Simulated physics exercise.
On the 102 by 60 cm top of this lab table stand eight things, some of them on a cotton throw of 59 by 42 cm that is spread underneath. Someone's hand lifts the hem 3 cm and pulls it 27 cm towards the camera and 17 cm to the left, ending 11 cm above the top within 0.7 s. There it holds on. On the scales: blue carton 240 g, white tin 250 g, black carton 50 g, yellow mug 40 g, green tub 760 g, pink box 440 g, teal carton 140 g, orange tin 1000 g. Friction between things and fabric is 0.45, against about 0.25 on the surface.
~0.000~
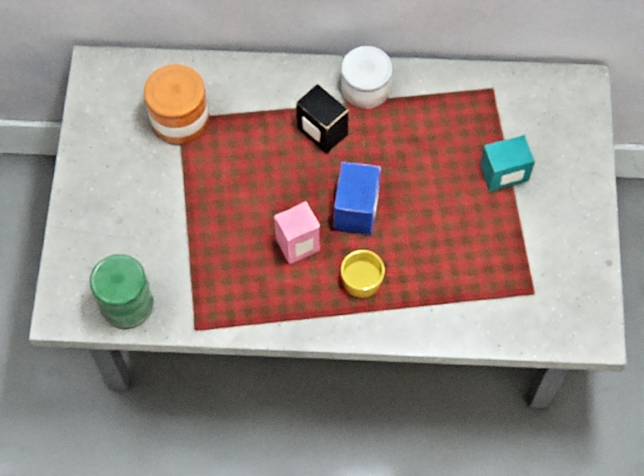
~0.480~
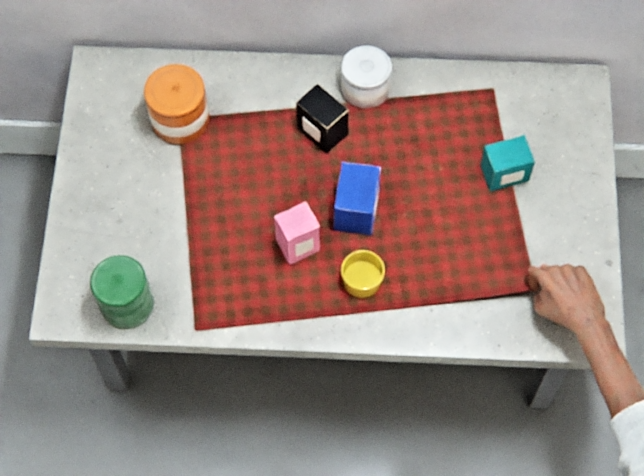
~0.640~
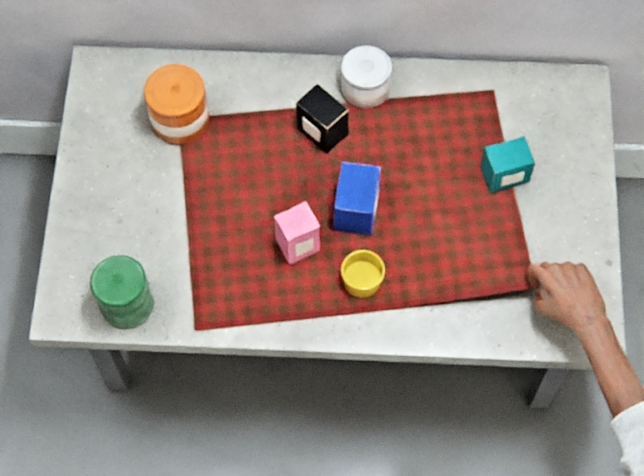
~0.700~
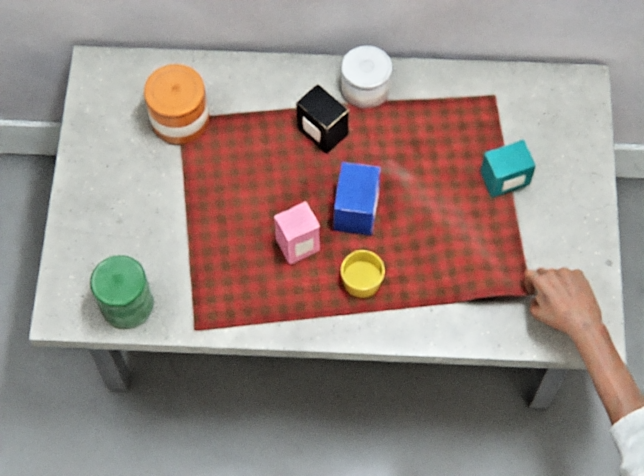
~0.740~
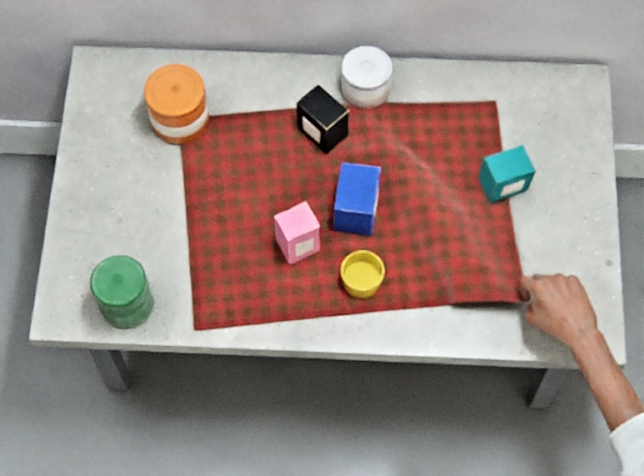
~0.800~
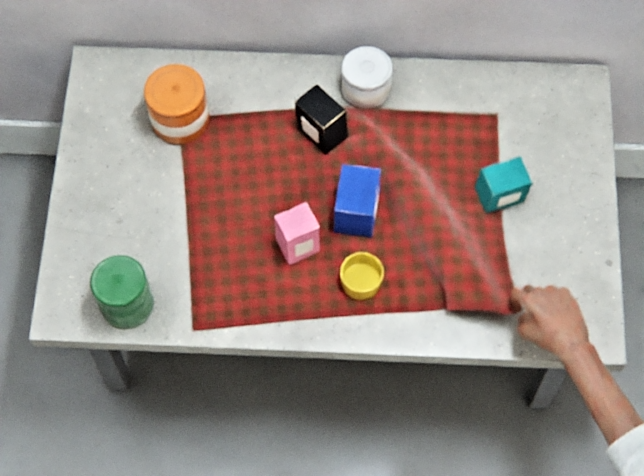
A hand at the right edge grips the near corner of a red checked cloth and draws it slightly left and towards the viewer, creasing the fabric and shifting the teal box a little, while the other items barely move.
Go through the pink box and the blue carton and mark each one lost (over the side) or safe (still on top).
Marks: Pink box safe, blue carton safe.
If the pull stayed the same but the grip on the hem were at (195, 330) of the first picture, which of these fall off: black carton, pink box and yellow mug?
Note - black carton: Still on top; pink box: Off the top; yellow mug: Off the top.
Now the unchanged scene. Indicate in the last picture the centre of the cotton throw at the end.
It sits near (348, 279) in pixels.
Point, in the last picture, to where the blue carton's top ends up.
Rest point, last frame: Approx. (339, 269).
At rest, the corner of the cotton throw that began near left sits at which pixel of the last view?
That corner comes to rest close to (154, 306) in the last view.
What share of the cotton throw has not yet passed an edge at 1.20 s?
I'd say close to 85 per cent of it.
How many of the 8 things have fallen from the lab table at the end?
The count is 0.
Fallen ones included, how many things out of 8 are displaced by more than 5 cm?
Count recorded: 5.
At 0.9 s, 100 % of the cotton throw is still over the top; blue carton 3 cm off its start, pink box 2 cm off its start, teal carton 10 cm off its start.
At 1.1 s, 95 % of the cotton throw is still over the top; blue carton 10 cm off its start, pink box 6 cm off its start, teal carton 19 cm off its start.
At 1.2 s, 85 % of the cotton throw is still over the top; blue carton 14 cm off its start at (340, 262), pink box 8 cm off its start at (273, 261), teal carton 27 cm off its start at (500, 293).
At 1.3 s, 80 % of the cotton throw is still over the top; blue carton 16 cm off its start, pink box 9 cm off its start, teal carton 31 cm off its start.
At 2.9 s, 80 % of the cotton throw is still over the top; blue carton 16 cm off its start at (339, 269), pink box 9 cm off its start at (272, 262), teal carton 32 cm off its start at (508, 323), yellow mug 16 cm off its start at (309, 342).
